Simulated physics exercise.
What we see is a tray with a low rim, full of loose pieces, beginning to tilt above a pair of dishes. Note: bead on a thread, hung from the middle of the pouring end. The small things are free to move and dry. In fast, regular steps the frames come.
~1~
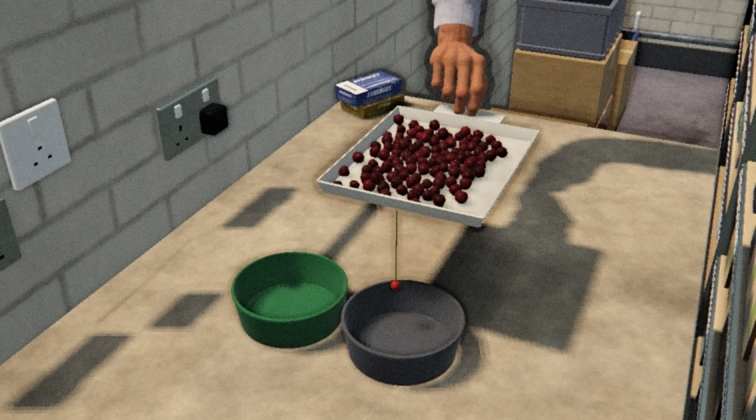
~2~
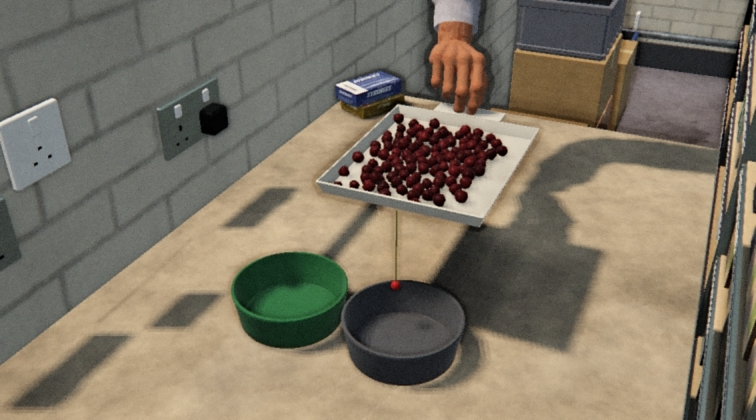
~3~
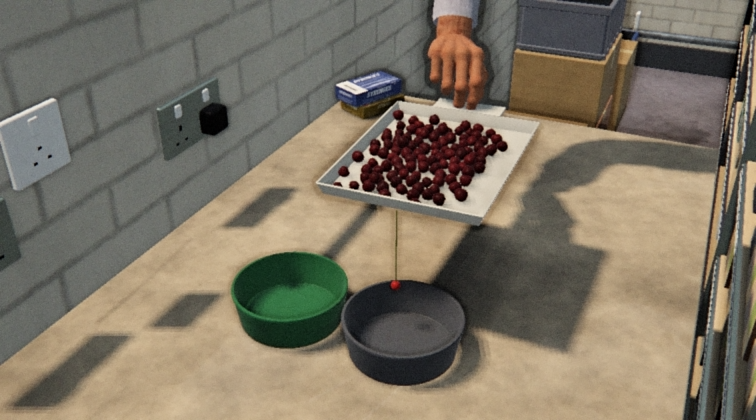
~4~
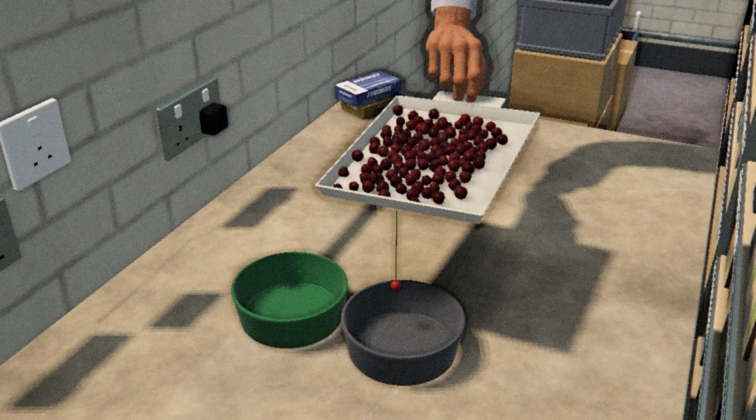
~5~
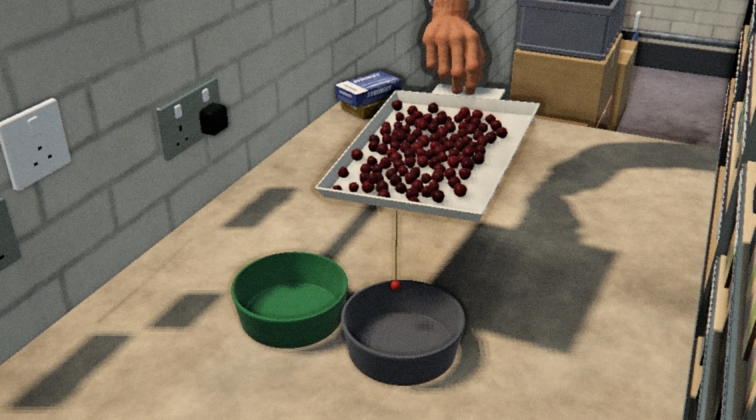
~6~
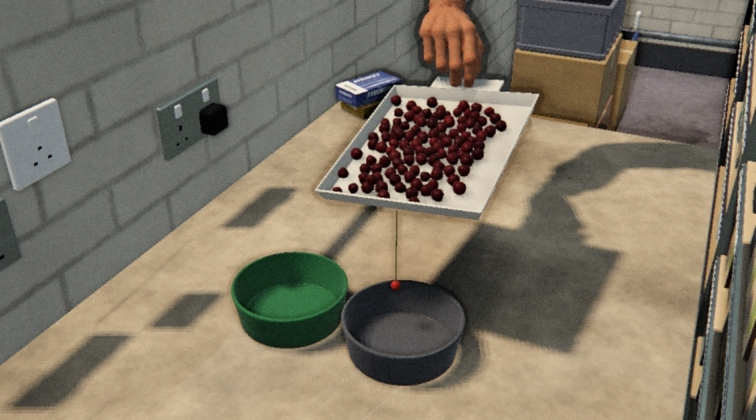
In this clip, a hand at the far end of a white tray of dark red dried cherries slowly raises that end, tilting the tray slightly toward its left front corner above a green dish and a dark grey dish.
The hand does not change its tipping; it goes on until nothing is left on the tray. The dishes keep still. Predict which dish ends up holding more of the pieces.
The left-hand one.
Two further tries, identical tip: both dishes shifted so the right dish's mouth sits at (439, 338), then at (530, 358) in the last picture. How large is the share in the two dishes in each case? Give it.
In order: 90 per cent and 20 per cent.
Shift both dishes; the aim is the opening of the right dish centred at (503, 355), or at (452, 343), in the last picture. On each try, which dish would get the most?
On the first go the left-side one comes out on top, and on the second go the left-side one.
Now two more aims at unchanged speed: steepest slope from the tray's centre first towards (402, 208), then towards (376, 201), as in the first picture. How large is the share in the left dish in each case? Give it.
20 and 50 per cent, in that order.
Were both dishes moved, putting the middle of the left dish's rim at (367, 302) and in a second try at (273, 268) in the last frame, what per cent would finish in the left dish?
It would be roughly 60 per cent, followed by roughly 40 per cent.
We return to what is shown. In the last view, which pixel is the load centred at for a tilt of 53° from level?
I'd mark the middle close to (382, 144).
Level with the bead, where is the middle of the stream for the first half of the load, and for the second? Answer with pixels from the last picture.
(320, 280) for the early half, (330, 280) for the late half.
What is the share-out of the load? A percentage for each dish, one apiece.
Near 70 in a hundred for the left dish; near 20 for the right dish.
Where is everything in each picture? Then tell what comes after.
Corners of the pouring end at (323, 179) and (480, 214), level; middle of the load at (419, 158), dried cherries; left dish at (261, 330); right dish at (378, 366); bead on its thread at (396, 286), in the first frame.
Corners of the pouring end at (323, 180) and (479, 214), level; middle of the load at (419, 157), in the second frame.
Corners of the pouring end at (323, 181) and (479, 213), tipped barely, lowest at the left corner; middle of the load at (419, 155), in the third frame.
Corners of the pouring end at (323, 183) and (479, 211), tipped a little, lowest at the left corner; middle of the load at (419, 152), in the fourth frame.
Corners of the pouring end at (322, 185) and (478, 209), tipped a little, lowest at the left corner; middle of the load at (418, 148), in the fifth frame.
Corners of the pouring end at (322, 188) and (477, 208), tipped a little, lowest at the left corner; middle of the load at (417, 145); left dish at (261, 330); right dish at (378, 366), in the sixth frame.
Soon, tray tipped steeply; nearly all on the tray; a stray few in the left dish.
A while on, tray tipped right over; about half on the tray; a stray few in the right dish; about a quarter in the left dish; a stray few outside both; about a quarter in the air.
Towards the end, tray tipped past a quarter turn; about a quarter in the right dish; about two thirds in the left dish; a small part outside both.
Finally, tray tipped past a quarter turn; about a quarter in the right dish; about two thirds in the left dish; a small part outside both.
